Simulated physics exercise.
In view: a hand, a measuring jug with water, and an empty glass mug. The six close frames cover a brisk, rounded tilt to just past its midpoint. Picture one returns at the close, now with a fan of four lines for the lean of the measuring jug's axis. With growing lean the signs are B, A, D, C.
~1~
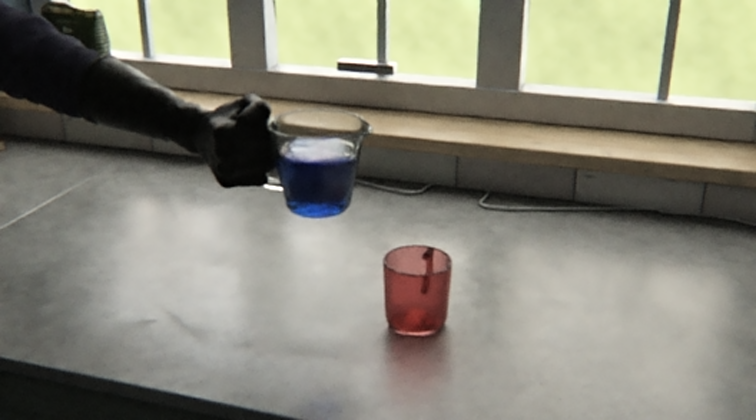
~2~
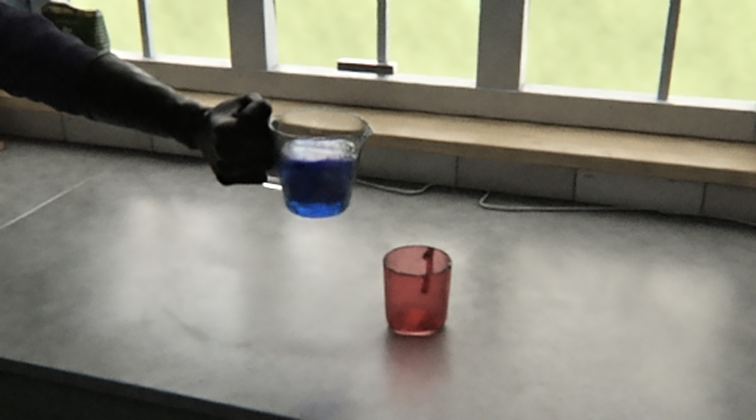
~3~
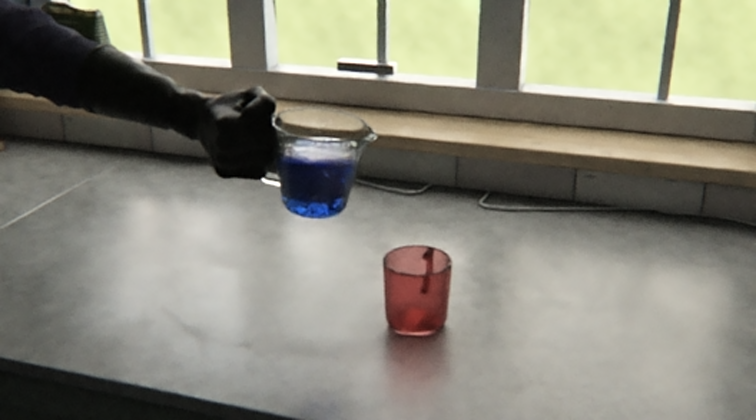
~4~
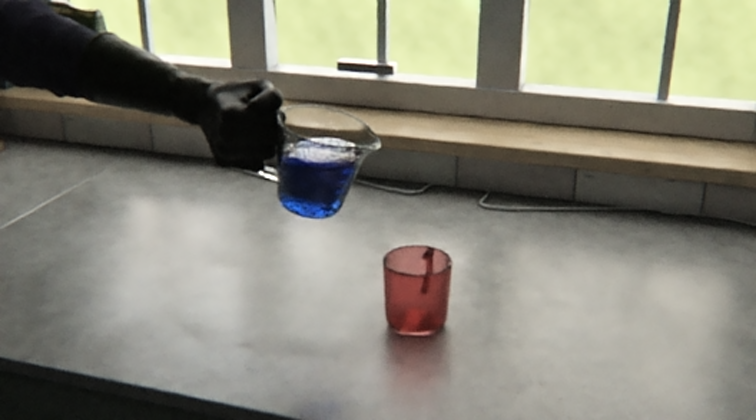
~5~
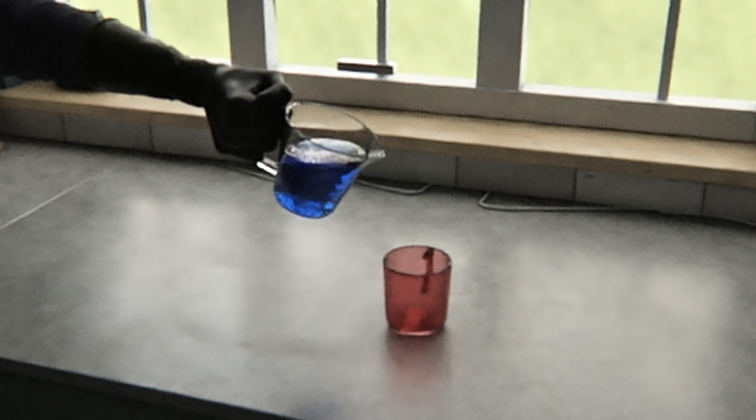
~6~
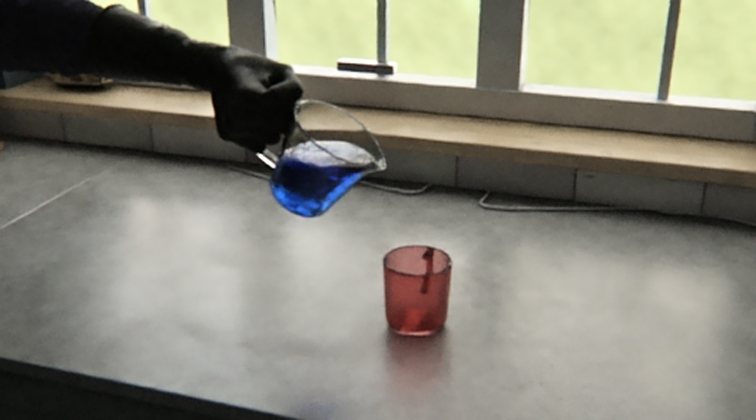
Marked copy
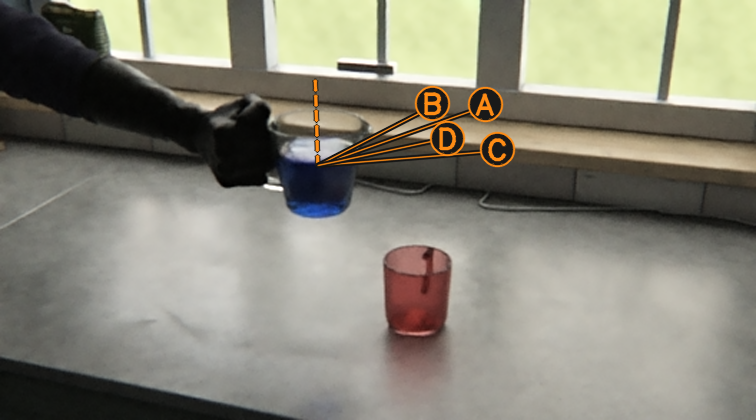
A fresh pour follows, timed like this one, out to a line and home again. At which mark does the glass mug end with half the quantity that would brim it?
Go for B.
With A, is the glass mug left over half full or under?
Over.
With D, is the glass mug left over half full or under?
Over.
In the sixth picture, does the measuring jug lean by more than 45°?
No.
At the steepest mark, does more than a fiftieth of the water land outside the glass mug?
Yes.
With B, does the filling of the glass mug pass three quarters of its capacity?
No.
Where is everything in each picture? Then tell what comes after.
Upright, lip at (370, 131); rim of the glass mug round (418, 259); nothing has left yet.
Upright, lip at (371, 133); nothing has left yet.
Tipped about 6°, lip at (374, 138); nothing has left yet.
Tipped about 14°, lip at (378, 146); nothing has left yet.
Tipped about 23°, lip at (381, 157); nothing has left yet.
Tipped about 32°, lip at (383, 168); nothing has left yet.
On the marked copy, A at (470, 111); B at (418, 113); C at (481, 152); D at (430, 141).
For mark A, the glass mug ends with about 66 % of what it can hold.
For mark B, the glass mug ends with about 50 % of what it can hold.
For mark C, the glass mug ends with about 89 % of what it can hold; 9 % of the water is spilt.
For mark D, the glass mug ends with about 80 % of what it can hold; 5 % of the water is spilt.
